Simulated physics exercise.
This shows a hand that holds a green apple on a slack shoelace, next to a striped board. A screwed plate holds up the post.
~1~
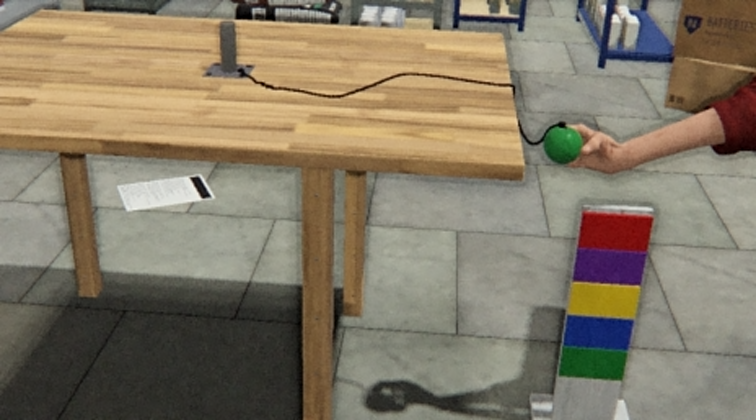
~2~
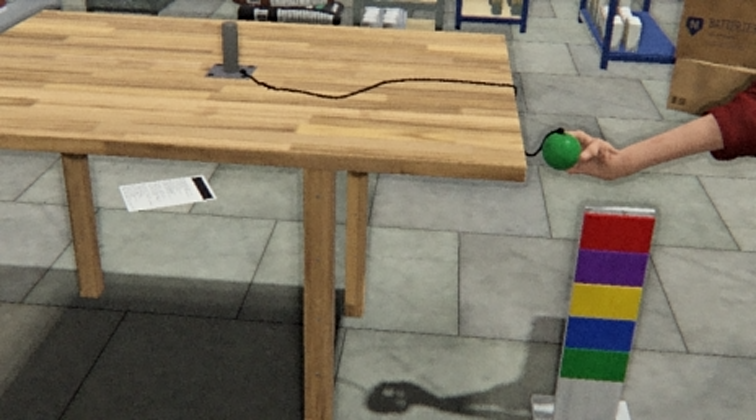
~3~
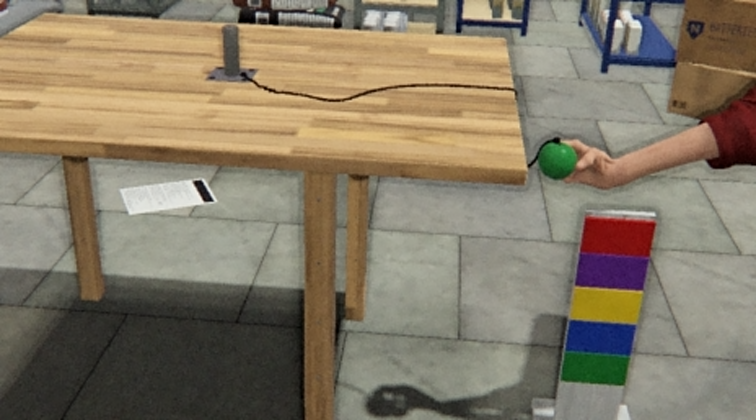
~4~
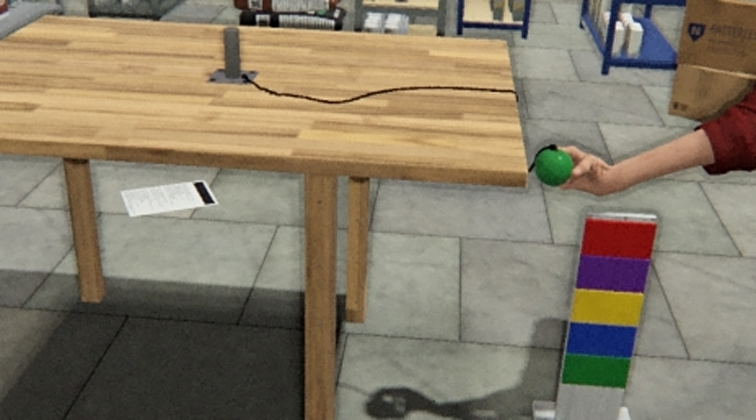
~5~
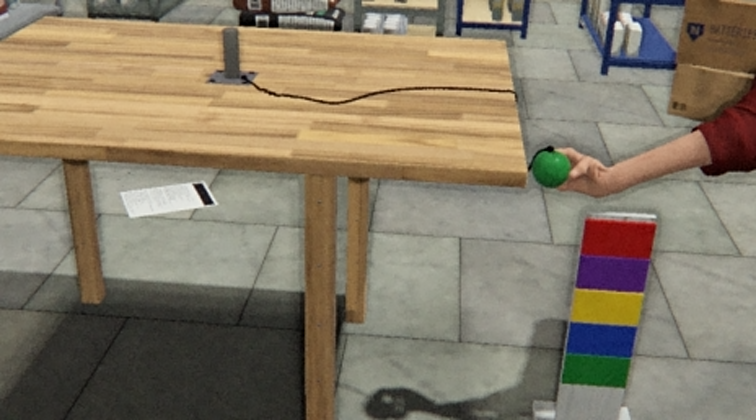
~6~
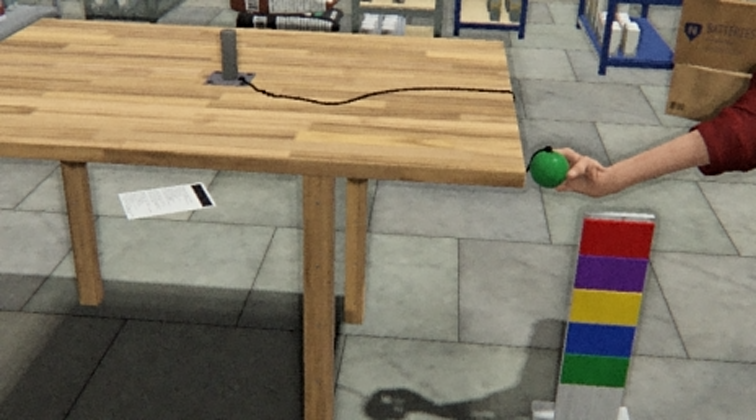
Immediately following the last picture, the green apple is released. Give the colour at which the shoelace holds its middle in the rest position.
The shoelace holds it at yellow.
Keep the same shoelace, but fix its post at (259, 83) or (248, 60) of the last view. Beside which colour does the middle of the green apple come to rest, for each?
Blue; yellow.
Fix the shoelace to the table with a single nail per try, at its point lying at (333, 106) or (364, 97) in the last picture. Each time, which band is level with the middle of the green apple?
Note: Try 1 purple; try 2 purple.
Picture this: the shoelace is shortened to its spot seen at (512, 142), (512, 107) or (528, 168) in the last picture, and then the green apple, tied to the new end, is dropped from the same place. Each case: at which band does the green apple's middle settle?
So you'd see red first, no band second, and for the last: Purple.
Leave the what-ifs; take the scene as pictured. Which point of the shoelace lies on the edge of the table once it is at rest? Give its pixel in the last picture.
Look close to (451, 89) - that's the one.
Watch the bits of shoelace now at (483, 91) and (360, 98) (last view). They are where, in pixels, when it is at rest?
They go to (512, 139) and to (411, 95).
Early on, apple near (475, 287); level with yellow.
Midway, apple near (512, 297); level with yellow.
Finally, apple near (497, 301); level with yellow. Its middle rests at the yellow band.
